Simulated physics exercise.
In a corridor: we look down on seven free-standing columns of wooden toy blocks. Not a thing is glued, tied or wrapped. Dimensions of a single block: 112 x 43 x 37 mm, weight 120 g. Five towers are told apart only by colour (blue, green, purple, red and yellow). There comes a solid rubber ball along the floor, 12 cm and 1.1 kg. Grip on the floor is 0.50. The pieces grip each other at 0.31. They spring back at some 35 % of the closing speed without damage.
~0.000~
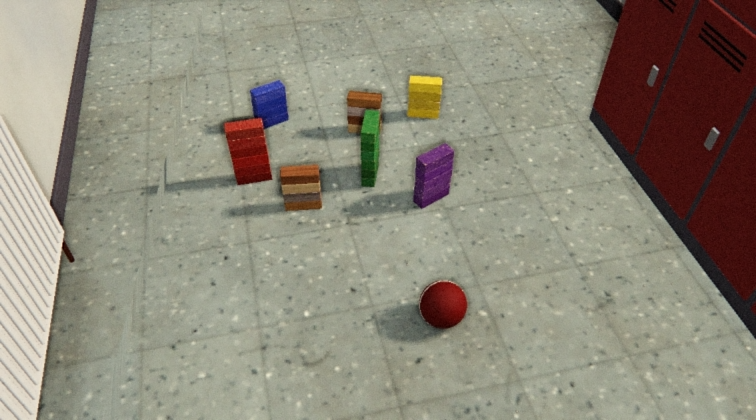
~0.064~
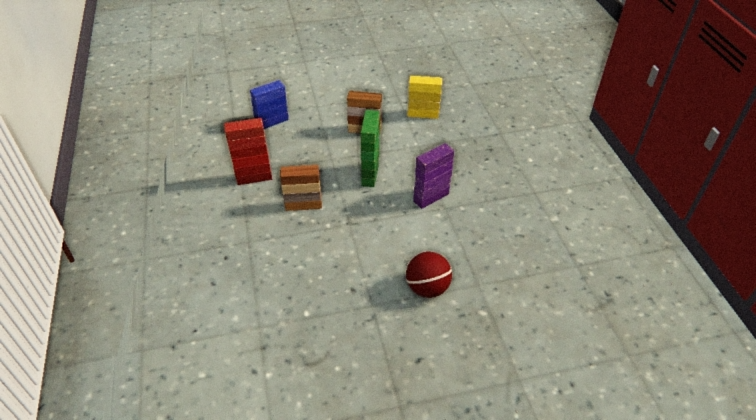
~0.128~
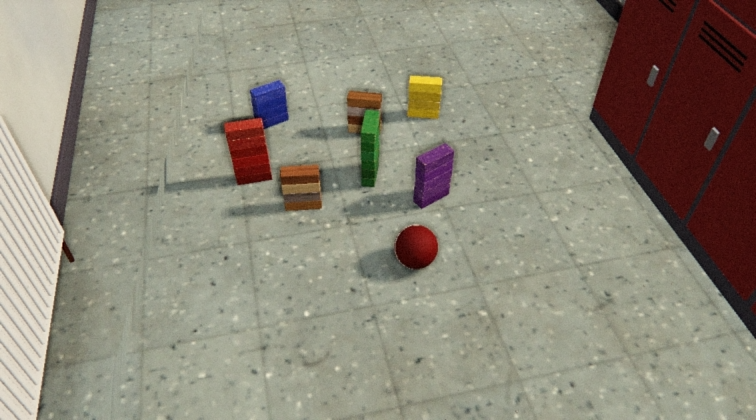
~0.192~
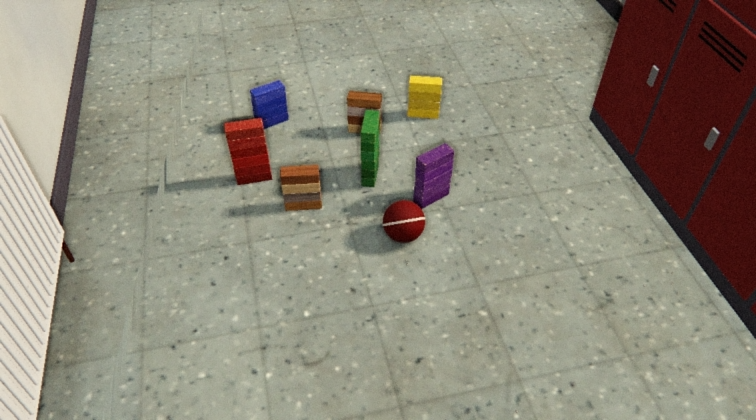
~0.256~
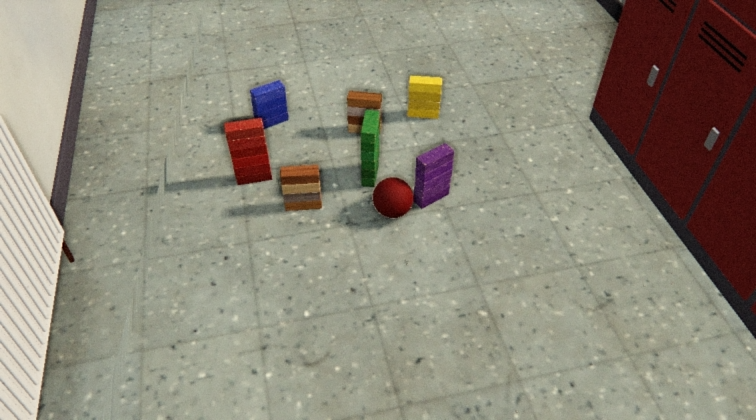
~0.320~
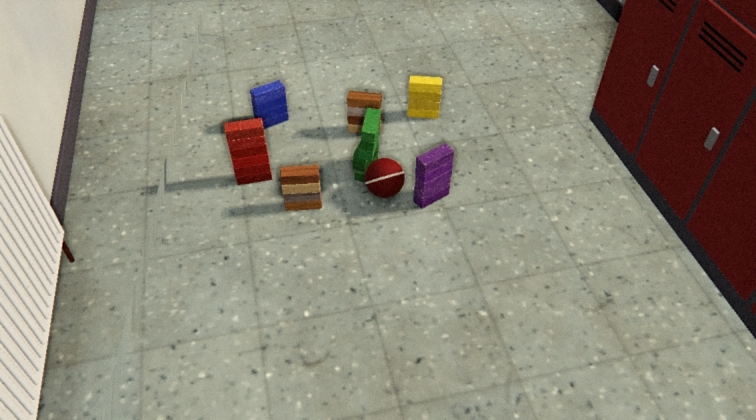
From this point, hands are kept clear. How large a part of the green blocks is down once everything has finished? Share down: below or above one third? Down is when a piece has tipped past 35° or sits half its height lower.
Above.
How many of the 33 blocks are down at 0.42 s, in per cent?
10 %.
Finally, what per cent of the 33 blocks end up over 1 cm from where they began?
Shifted share: 35 %.
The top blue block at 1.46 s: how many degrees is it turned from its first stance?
Something like 0°, give or take.
After 0.42 s, ball still moving; 3 of the 6 green blocks down (3 of 33 in all colours); top green block 46° from how it stood, 28 mm lower.
After 0.60 s, ball still moving; 5 of the 6 green blocks down (5 of 33 in all colours); top green block on its side.
After 1.46 s, ball still moving; 5 of the 6 green blocks down (7 of 33 in all colours); top green block on its side; top yellow block 8 mm from its place.
In the end (2.2 s), ball rolling away; 5 of the 6 green blocks down (8 of 33 in all colours); top green block on its side; top blue block unmoved. That is 83 per cent. From the last view, middles, top green block near (415, 178), top blue block near (268, 92).
